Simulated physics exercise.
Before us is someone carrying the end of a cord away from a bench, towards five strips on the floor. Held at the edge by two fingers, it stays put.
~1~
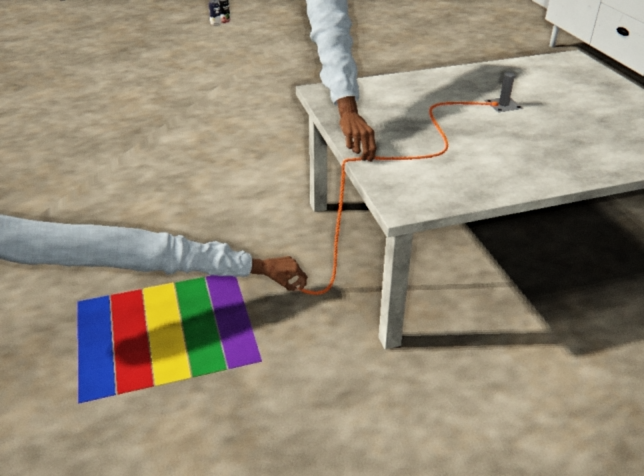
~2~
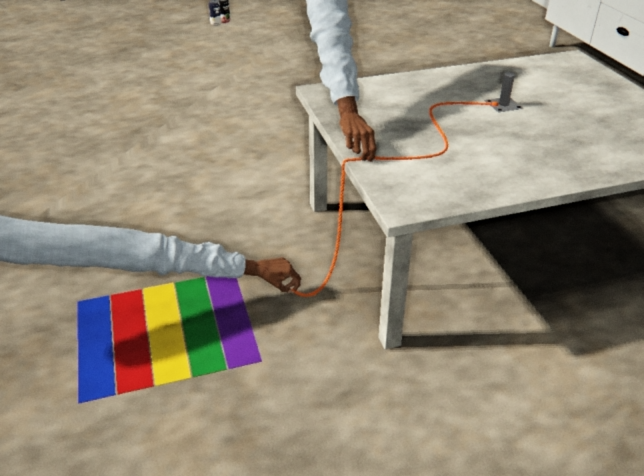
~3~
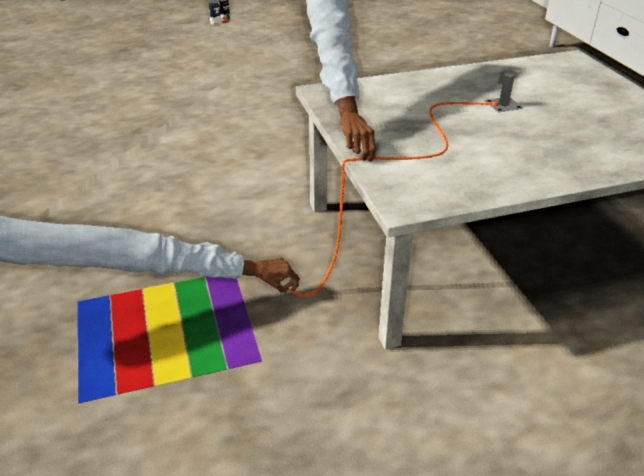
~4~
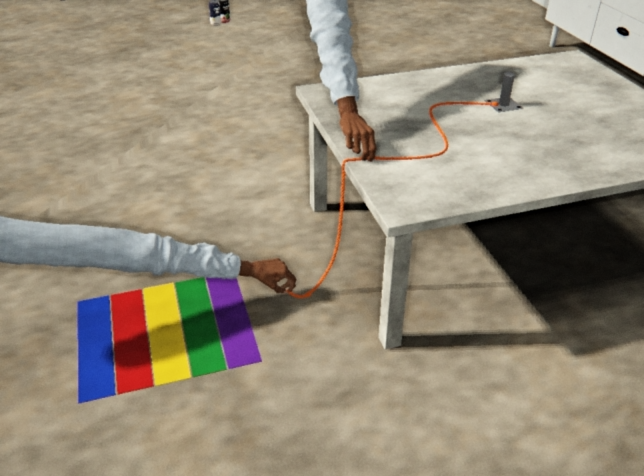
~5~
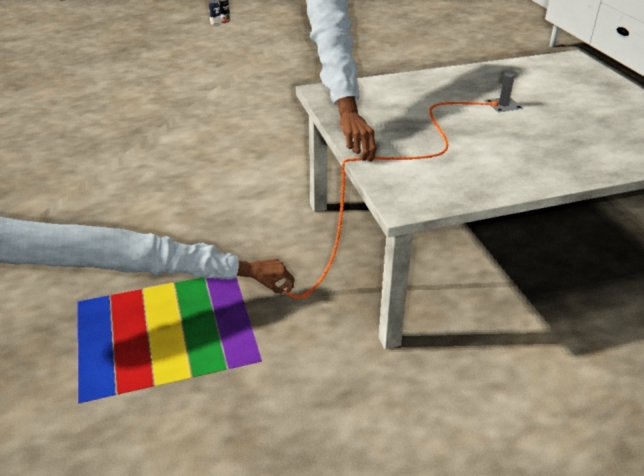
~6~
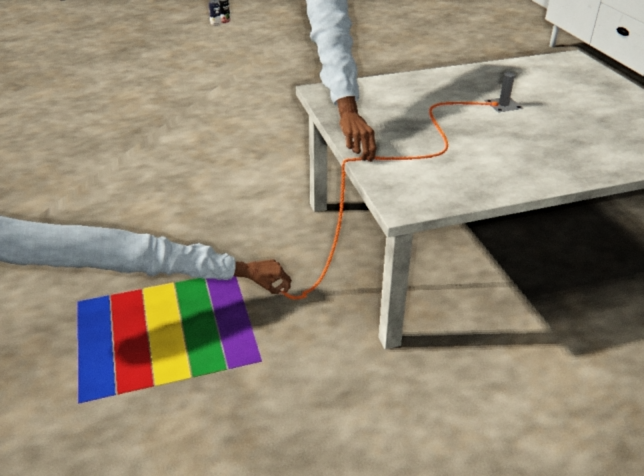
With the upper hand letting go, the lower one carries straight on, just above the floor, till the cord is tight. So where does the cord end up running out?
Over red.
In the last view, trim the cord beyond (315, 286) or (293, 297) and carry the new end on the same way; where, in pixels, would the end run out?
Roughly (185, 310), (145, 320).
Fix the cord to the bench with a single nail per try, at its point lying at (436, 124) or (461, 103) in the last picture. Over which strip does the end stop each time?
Strip by try: Yellow / red.
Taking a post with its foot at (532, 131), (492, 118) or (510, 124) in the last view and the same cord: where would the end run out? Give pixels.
(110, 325), (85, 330) and (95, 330), roughly.
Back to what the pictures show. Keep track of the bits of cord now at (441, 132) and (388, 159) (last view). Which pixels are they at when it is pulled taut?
First one close to (402, 135), second close to (318, 174).
Soon after, end near (174, 313); over yellow.
Then, end near (142, 320); over red.
At full stretch, end near (124, 324); over red. The end stops over the red strip.
